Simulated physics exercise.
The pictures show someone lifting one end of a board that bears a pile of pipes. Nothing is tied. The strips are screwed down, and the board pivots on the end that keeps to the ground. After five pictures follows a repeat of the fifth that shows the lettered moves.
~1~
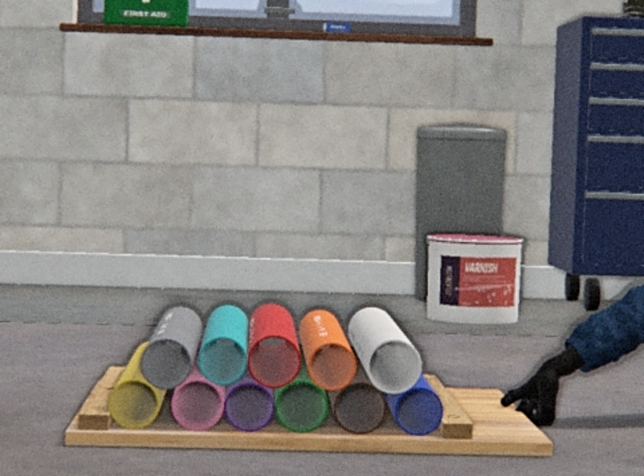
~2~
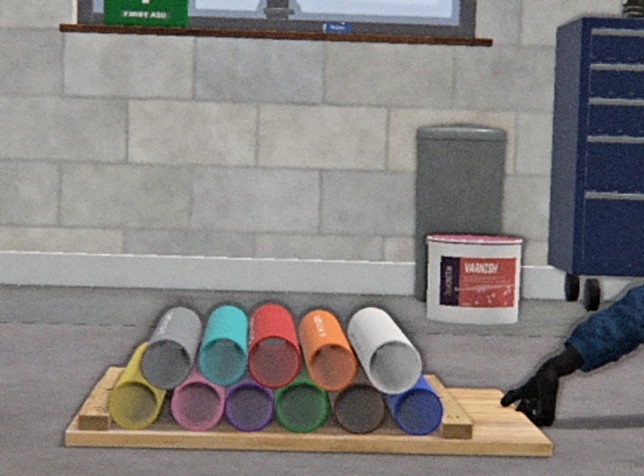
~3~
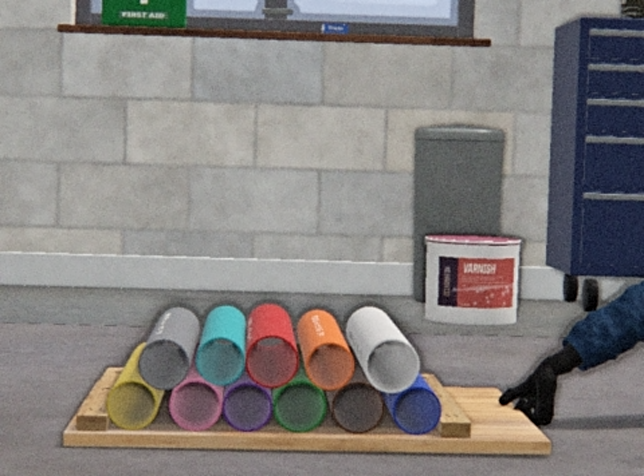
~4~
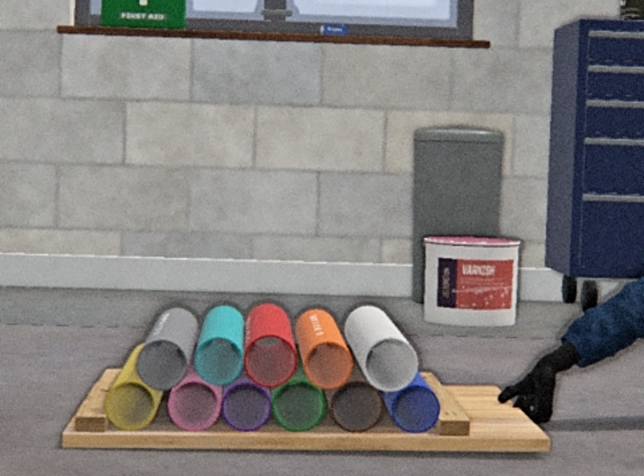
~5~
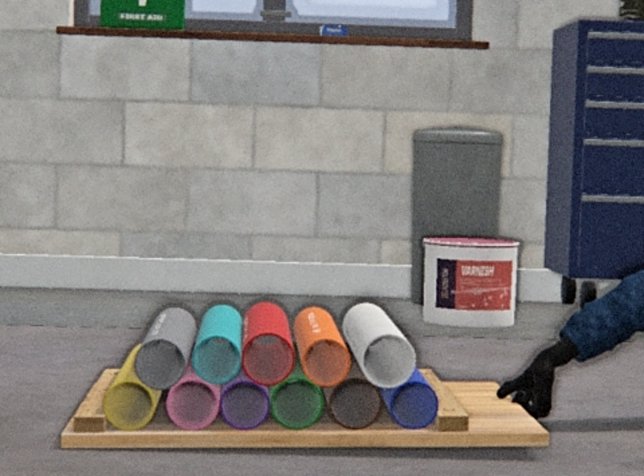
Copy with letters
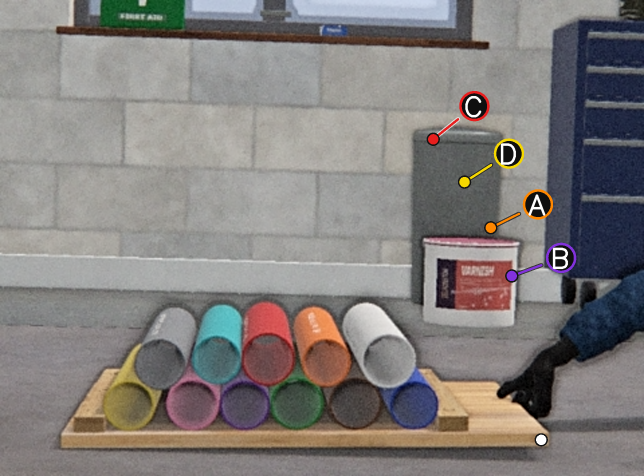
In a workshop with a pale block wall and grey floor, seen from the front at a low height, a varnish tub and grey bin stand behind a wooden board. Six coloured pipes lie between end strips, with grey, turquoise, red, orange and white ones on top. A dark-gloved hand grips the board's right end, but the board and pipes barely move, while the view shifts very slightly.
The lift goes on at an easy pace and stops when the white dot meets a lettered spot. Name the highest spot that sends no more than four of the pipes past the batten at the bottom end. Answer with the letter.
Raise it to A.
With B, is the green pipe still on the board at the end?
Yes.
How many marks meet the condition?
Two of the four.
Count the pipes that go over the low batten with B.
It comes to none.
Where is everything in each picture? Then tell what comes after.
In the first frame, pink pipe (197, 405); purple pipe (249, 407); green pipe (302, 407).
In the second frame, green pipe (302, 407); brown pipe (360, 409).
In the third frame, board (303, 407); brown pipe (358, 408); blue pipe (417, 410); grey pipe (164, 364).
In the fourth frame, board (302, 406); yellow pipe (131, 405); pink pipe (194, 405).
In the fifth frame, board (301, 404); yellow pipe (129, 405); pink pipe (193, 404).
On the marked copy, A at (490, 228); B at (512, 276); C at (434, 139); D at (464, 182); the white dot at (541, 440).
Following A. Soon after the start, board at 17°.
Later, board at 28°.
In the end, board at 28°, three over the low batten (red, grey, turquoise).
As for the rest, B none over the low batten; C eleven over the low batten; D five over the low batten.
